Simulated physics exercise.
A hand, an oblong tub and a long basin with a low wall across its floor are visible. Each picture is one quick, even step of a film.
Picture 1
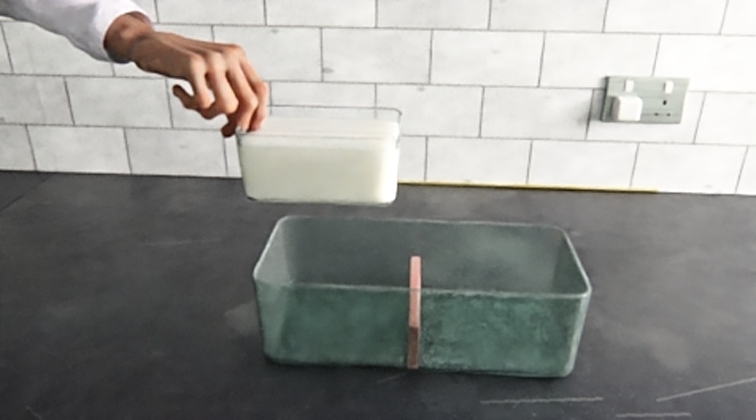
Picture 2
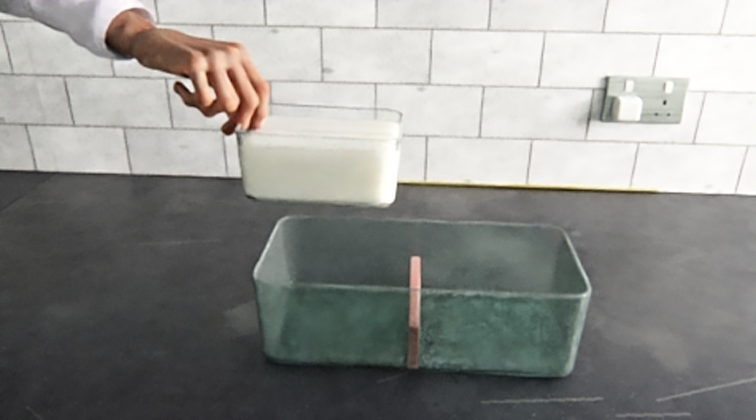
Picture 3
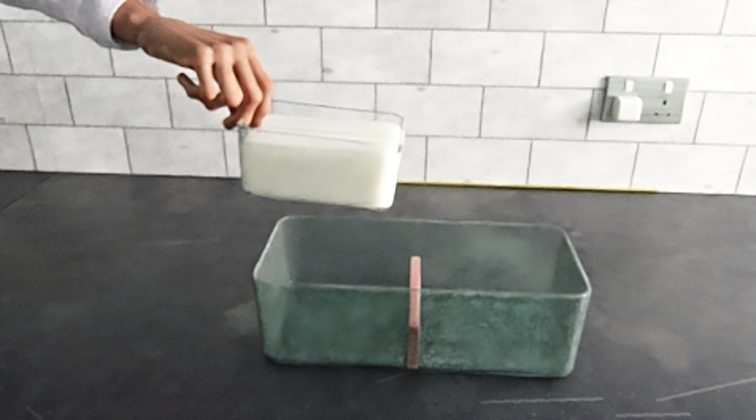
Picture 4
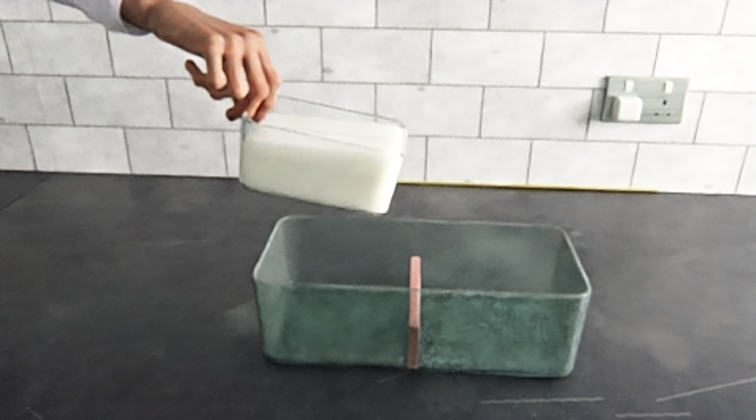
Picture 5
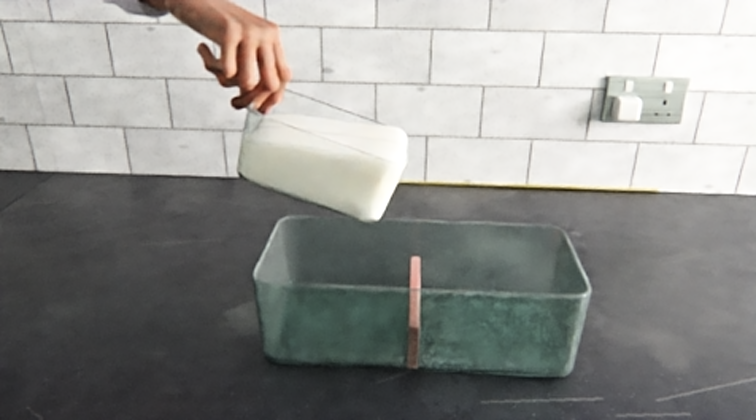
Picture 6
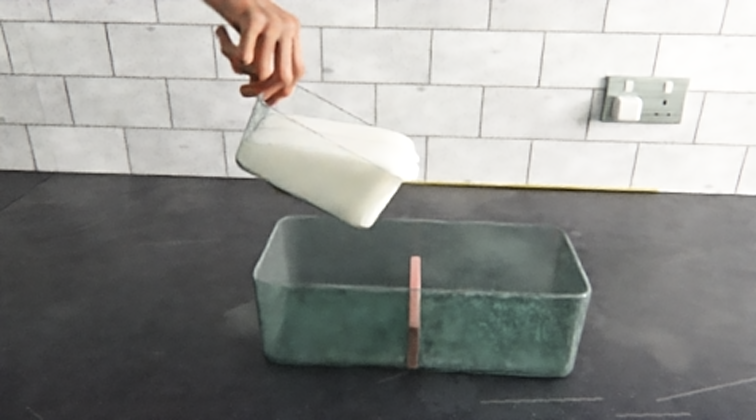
The footage shows a hand holding a clear oblong tub of white milk above a long greenish basin with a low pinkish divider, then gradually tilting it down to the right as the milk reaches the tub's lower rim.
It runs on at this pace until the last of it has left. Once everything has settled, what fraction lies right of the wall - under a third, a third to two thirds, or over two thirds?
Tops two thirds.
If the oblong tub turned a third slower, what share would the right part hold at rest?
About 75 per cent would end up there.
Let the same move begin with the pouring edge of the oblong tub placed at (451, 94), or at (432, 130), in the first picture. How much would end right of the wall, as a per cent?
You'd see around 85 per cent, and then around 85 per cent.
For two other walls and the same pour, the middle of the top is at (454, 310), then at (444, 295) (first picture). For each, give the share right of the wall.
The first gives 40 %, the second 50 %.
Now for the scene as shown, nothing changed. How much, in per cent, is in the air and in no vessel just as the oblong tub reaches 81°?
That comes to near 35 percent.
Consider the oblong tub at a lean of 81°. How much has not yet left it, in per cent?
About 25 % remains.
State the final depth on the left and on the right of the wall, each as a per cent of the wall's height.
Left 20 per cent, right 50.
A moment on, the oblong tub is tipped on its side and 26 per cent is still to pour, 0 is left of the wall and 39 right of it.
Next, the oblong tub is tipped on its side and 7 per cent is still to pour, 12 is left of the wall and 75 right of it.
Then the oblong tub is tipped on its side and 2 per cent is still to pour, 19 is left of the wall and 75 right of it.
Later the oblong tub is tipped on its side and 0 per cent is still to pour, 22 is left of the wall and 75 right of it.
At rest 22 per cent lies left of the wall, 75 right of it and 3 outside.
